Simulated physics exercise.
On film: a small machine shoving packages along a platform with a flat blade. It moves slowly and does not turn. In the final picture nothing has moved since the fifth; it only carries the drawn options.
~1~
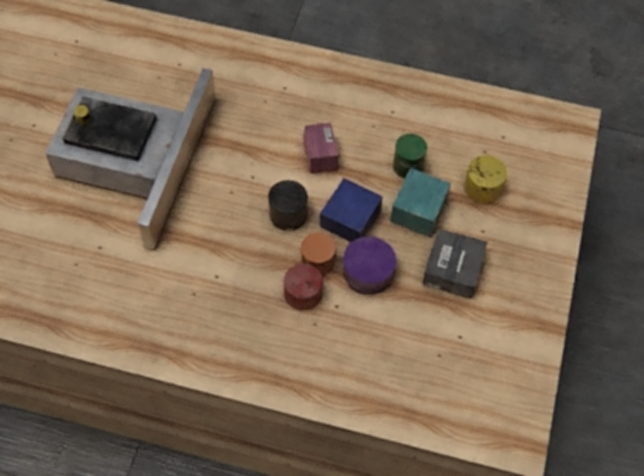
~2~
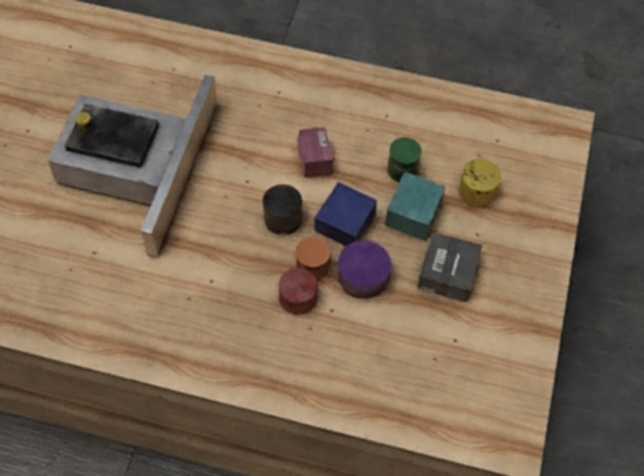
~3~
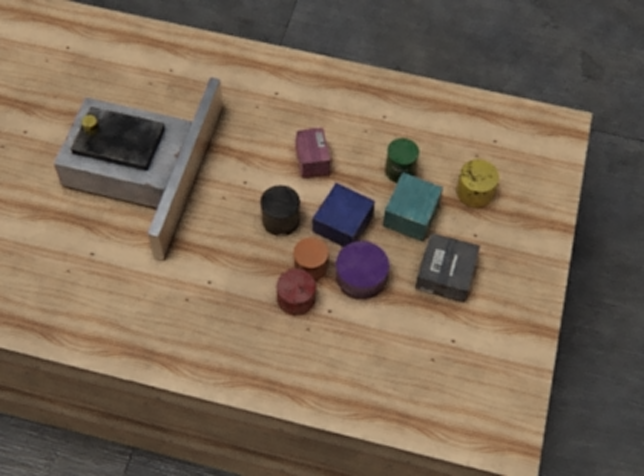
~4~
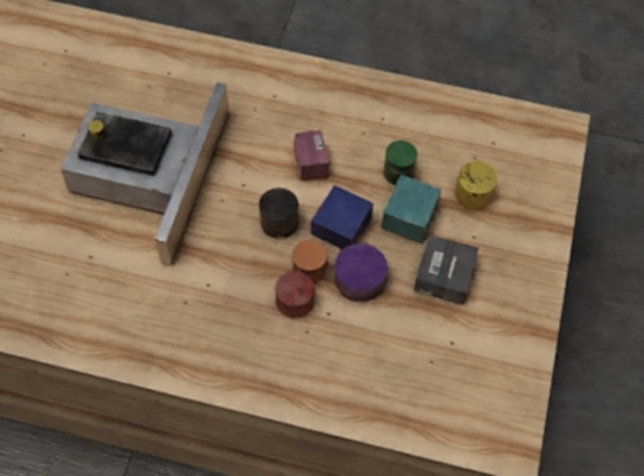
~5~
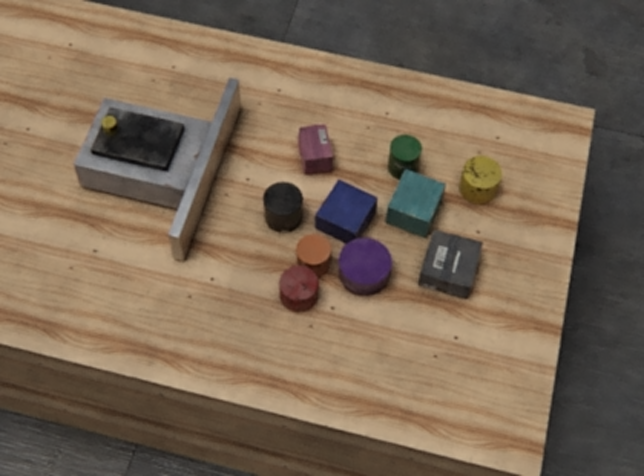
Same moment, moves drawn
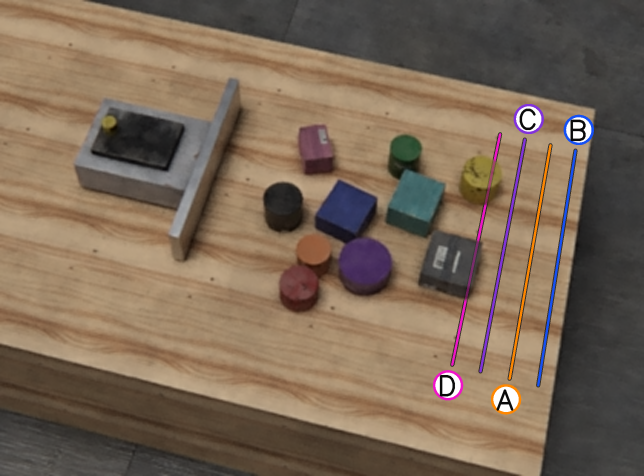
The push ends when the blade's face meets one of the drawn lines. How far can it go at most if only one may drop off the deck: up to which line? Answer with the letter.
As far as mark C.
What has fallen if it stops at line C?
The grey parcel.
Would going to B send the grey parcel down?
By then, yes.
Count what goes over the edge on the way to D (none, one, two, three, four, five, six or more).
The count is none.
On the marked copy, A at (531, 254); B at (558, 260); C at (504, 248); D at (478, 242).
Taking C. A third of the way, robot (248, 163); red canister (305, 292); pink parcel (343, 159).
Two thirds of the way, robot (354, 187); grey parcel (507, 271); yellow canister (514, 172).
When it is over, robot (441, 207); grey parcel over the edge; turquoise crate (578, 217); one fallen.
As for the rest, A drops three; B drops eight; D is within the limit but short.
